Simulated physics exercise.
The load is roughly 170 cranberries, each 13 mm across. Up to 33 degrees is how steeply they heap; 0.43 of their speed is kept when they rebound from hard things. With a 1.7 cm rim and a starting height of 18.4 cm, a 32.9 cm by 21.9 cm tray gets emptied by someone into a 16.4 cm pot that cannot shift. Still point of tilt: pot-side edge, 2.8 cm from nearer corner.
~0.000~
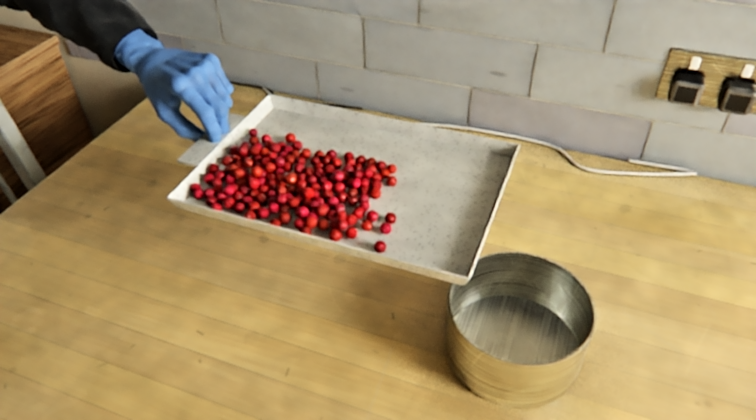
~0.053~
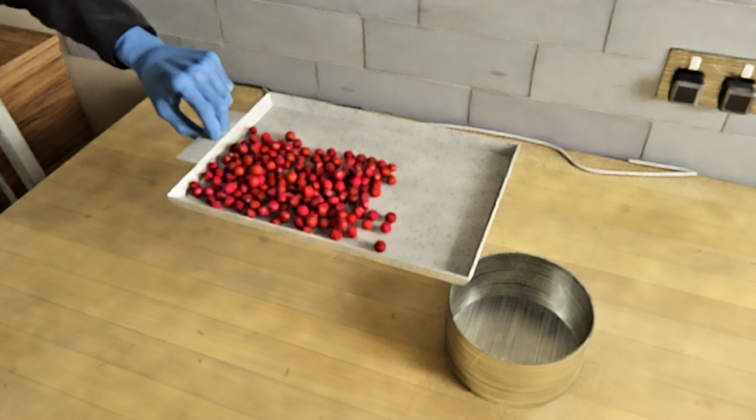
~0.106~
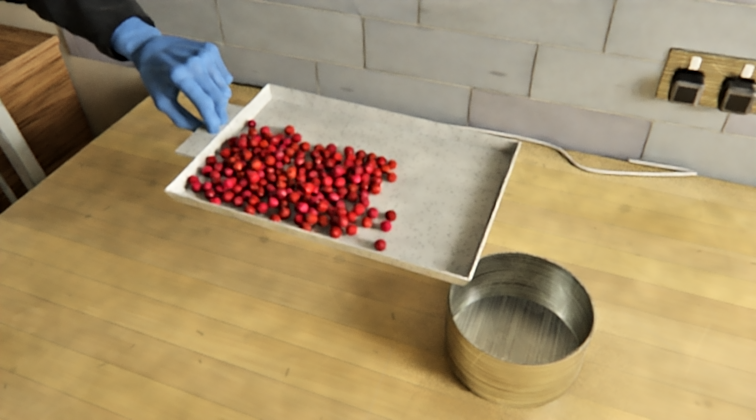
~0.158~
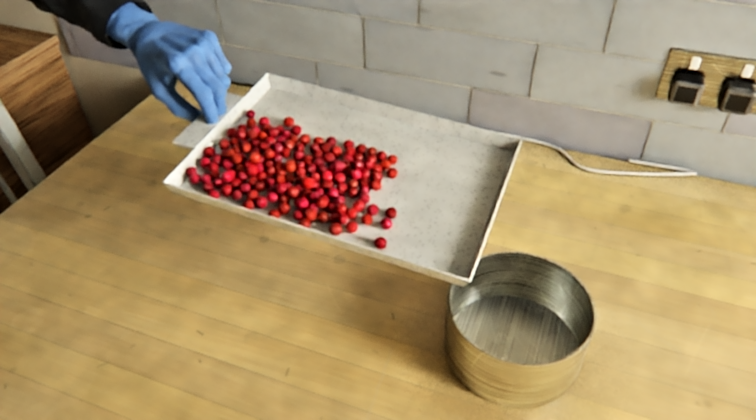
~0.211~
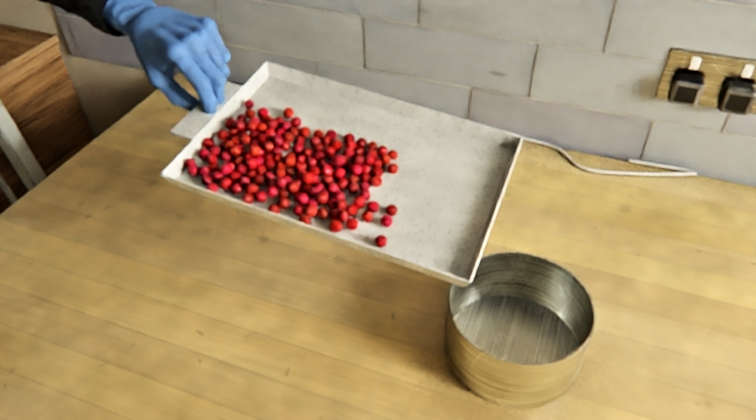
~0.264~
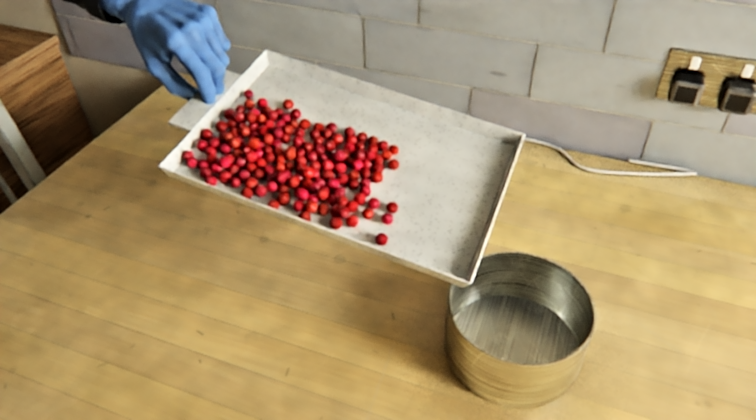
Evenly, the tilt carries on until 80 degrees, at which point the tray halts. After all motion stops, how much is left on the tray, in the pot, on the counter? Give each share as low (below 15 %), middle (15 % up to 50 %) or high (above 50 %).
Left on the tray - low, pot - middle, counter - high.
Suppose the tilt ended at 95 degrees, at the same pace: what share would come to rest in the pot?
In that case, near 20 percent.
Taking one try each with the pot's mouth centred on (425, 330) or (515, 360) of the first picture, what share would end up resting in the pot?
That gives roughly 30 per cent and then 90 per cent.
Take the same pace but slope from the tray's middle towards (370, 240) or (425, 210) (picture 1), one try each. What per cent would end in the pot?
The share comes to roughly 0 in a hundred, then roughly 70 in a hundred.
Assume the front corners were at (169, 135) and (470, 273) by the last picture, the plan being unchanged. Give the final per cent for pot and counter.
Pot 70 % / counter 30 %.
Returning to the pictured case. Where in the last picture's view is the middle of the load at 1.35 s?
Somewhere about (442, 214) in the last view.
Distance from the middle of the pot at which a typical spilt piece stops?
Some 16 centimetres.
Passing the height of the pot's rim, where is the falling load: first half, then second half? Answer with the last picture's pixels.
First half close to (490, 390), second half close to (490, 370).
After 0.92 s, tilt 43 degrees; the tray holds 100 %, the pot 0 %.
After 1.35 s, tilt 65 degrees; the tray holds 95 %, the pot 0 %.
After 1.86 s, tilt 80 degrees; the tray holds 35 %, the pot 10 %.
At rest (3.0 s), tray 0 %, pot 25 %, counter 75 %.
